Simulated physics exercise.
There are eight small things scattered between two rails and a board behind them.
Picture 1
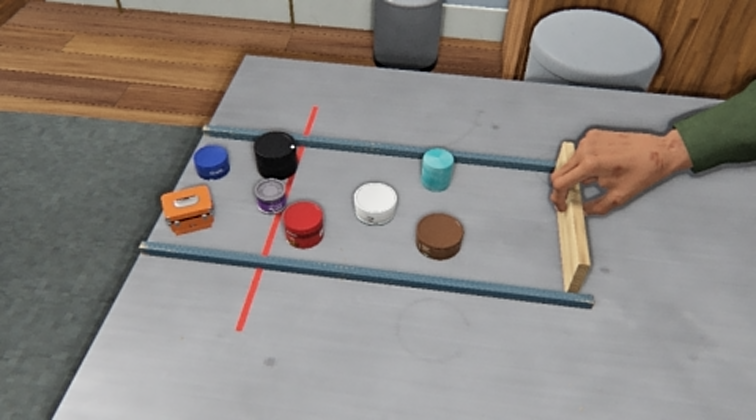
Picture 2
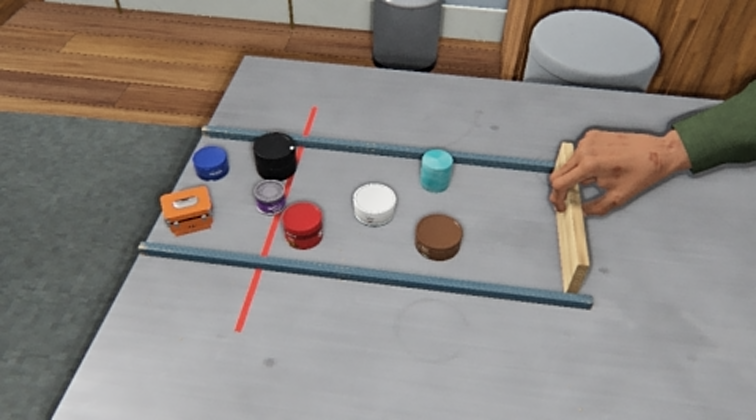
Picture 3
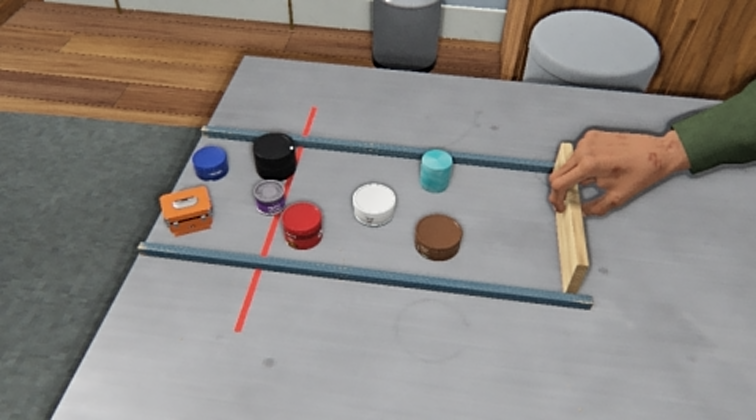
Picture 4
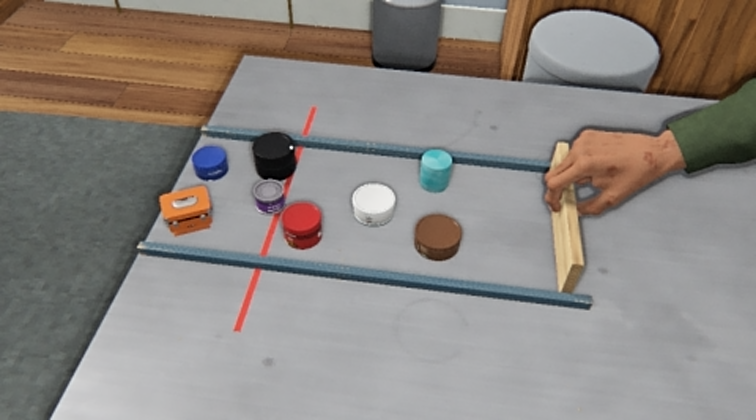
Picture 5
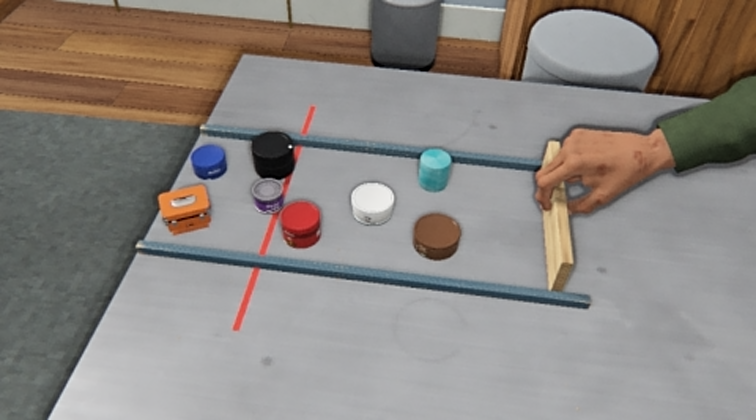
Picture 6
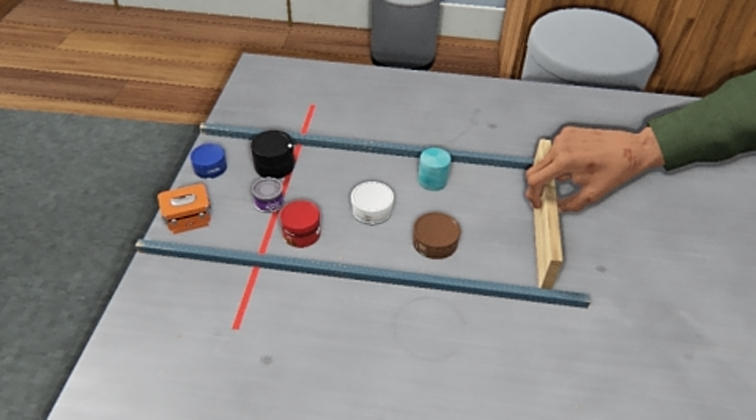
On a grey tabletop, eight small containers sat scattered between two rails while a hand at the right held a wooden board still, then slid it a short way left toward them.
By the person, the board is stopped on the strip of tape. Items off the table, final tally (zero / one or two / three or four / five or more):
The table loses nothing.
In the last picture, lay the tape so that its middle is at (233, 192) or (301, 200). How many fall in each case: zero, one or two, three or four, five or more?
One to two; none at all.
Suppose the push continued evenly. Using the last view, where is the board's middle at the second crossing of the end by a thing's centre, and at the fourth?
Roughly (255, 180) for the earlier crossing, roughly (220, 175) for the later one.
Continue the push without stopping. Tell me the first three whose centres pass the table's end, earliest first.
Orange case, blue tub, red tub.
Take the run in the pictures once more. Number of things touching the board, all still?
It's touching 3 at the end.
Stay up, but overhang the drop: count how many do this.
The figure is 1.
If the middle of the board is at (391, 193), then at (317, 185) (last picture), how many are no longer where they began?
The count reaches 3 first and 5 second.
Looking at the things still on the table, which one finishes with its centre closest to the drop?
Nearest at the end: The orange case.
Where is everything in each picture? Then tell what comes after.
Blue tub (212, 163); orange case (189, 211); black lid (276, 156); board (570, 214); tape (284, 199), in the first frame.
Orange case (188, 212); purple tin (271, 198), in the second frame.
Black lid (275, 157); brown tub (438, 238), in the third frame.
Blue tub (210, 164); red tub (302, 226), in the fourth frame.
Orange case (186, 210); board (555, 213), in the fifth frame.
Blue tub (209, 161); orange case (186, 209); black lid (273, 155); board (545, 211); tape (281, 197), in the sixth frame.
A little later, none off yet; blue tub at rest near (209, 161); orange case at rest near (186, 209); black lid at rest near (273, 155).
When it is over, the number that fall off is zero.
